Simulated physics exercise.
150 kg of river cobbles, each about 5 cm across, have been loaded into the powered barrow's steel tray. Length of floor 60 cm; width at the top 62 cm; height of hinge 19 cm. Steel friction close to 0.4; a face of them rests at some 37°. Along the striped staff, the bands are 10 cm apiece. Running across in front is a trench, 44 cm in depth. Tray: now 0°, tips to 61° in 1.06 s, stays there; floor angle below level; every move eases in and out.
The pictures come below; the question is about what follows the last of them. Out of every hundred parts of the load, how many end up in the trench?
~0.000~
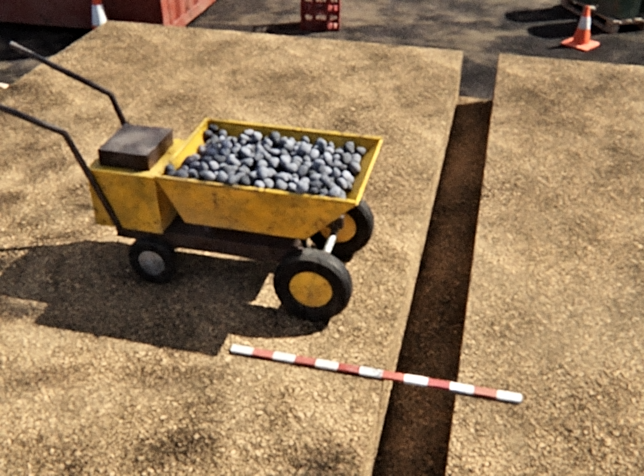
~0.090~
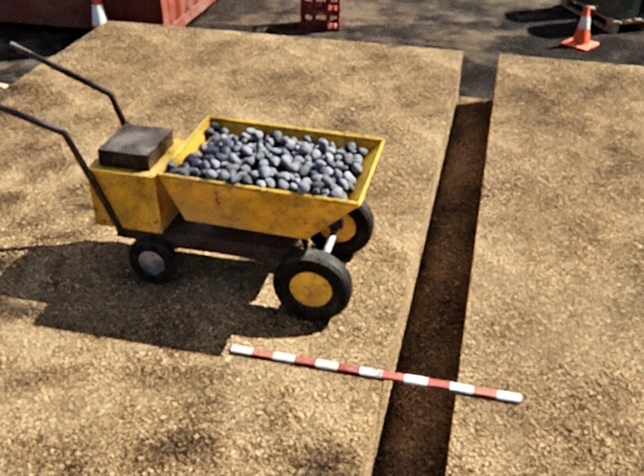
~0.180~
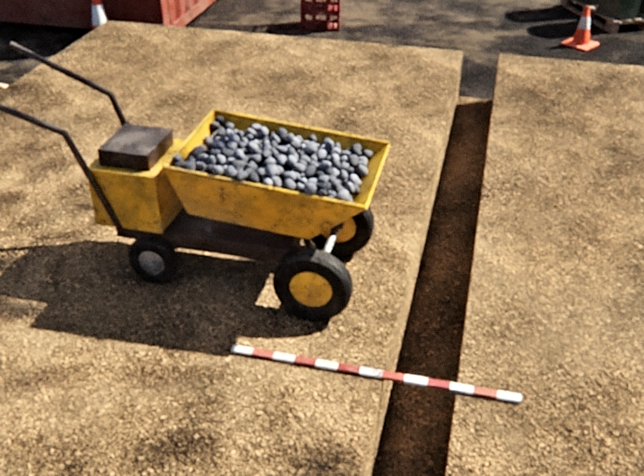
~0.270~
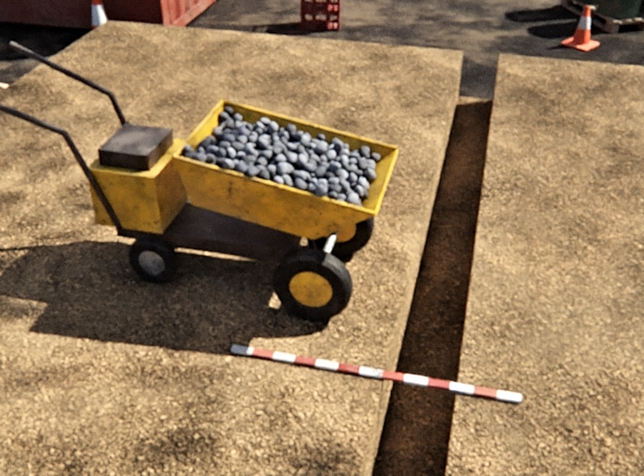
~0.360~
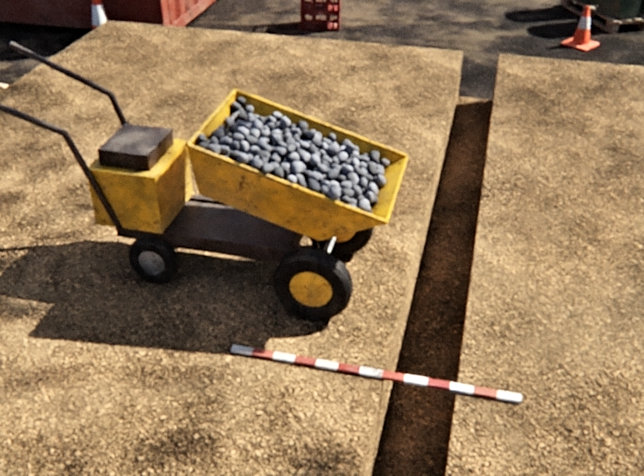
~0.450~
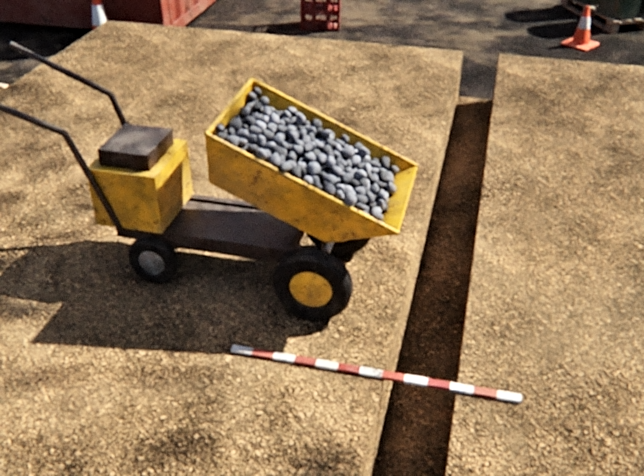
Close to 55 in a hundred.
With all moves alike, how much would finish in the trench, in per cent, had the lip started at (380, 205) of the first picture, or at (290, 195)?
Near 35 then near 85 percent.
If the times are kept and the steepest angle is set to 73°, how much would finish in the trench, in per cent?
About 50%.
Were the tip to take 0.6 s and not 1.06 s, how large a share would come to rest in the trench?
About 40 percent, I'd say.
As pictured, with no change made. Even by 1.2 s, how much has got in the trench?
About 15 per cent by then.
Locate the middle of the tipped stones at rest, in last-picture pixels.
Roughly at pixel (457, 339).
After 0.8 s the floor is at 52°; 100 % in the tray; the foremost stones are at (424, 244).
After 1.2 s the floor is at 61°; 72 % in the tray, 14 % in the trench, 14 % past the trench; the foremost stones are at (508, 304).
After 1.5 s the floor is at 61°; 34 % in the tray, 23 % in the trench, 43 % past the trench; the foremost stones are at (608, 313).
After 3.5 s the floor is at 61°; 0 % in the tray, 55 % in the trench, 45 % past the trench; the foremost stones are past the picture's edge.
